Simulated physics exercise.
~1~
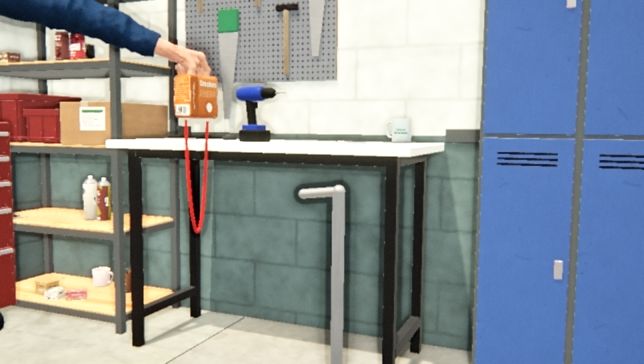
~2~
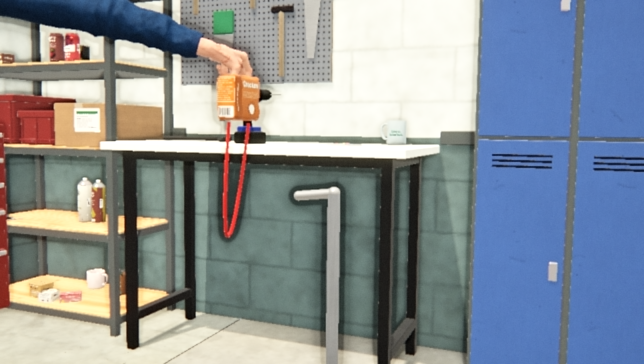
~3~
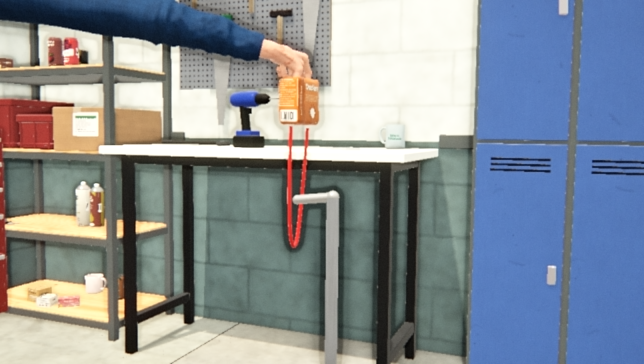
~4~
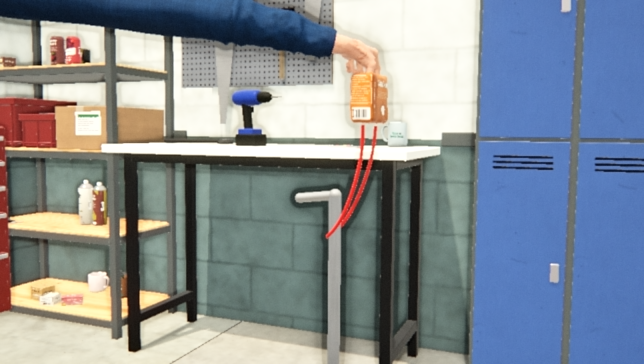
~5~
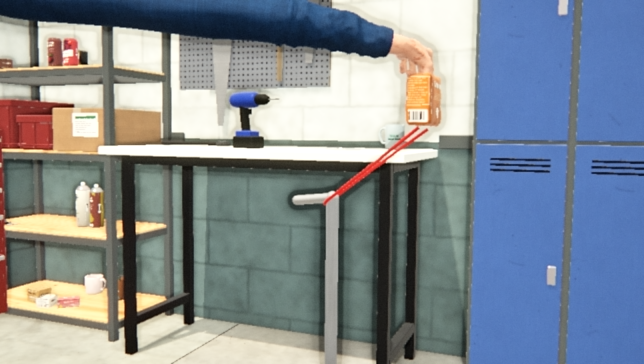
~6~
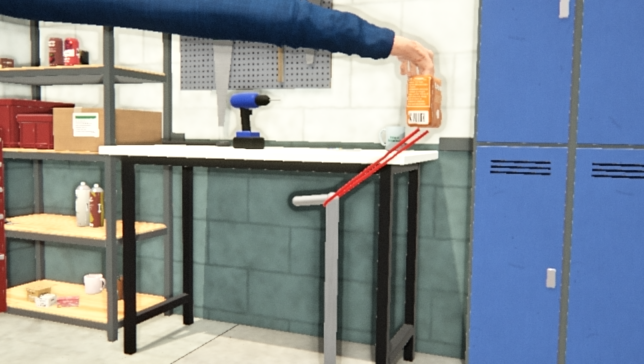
In a workshop with a workbench and blue lockers, a hand carried an orange pouch with a hanging red loop rightward past a hooked grey post, until the loop caught on the post and pulled tight, and the hand stopped.
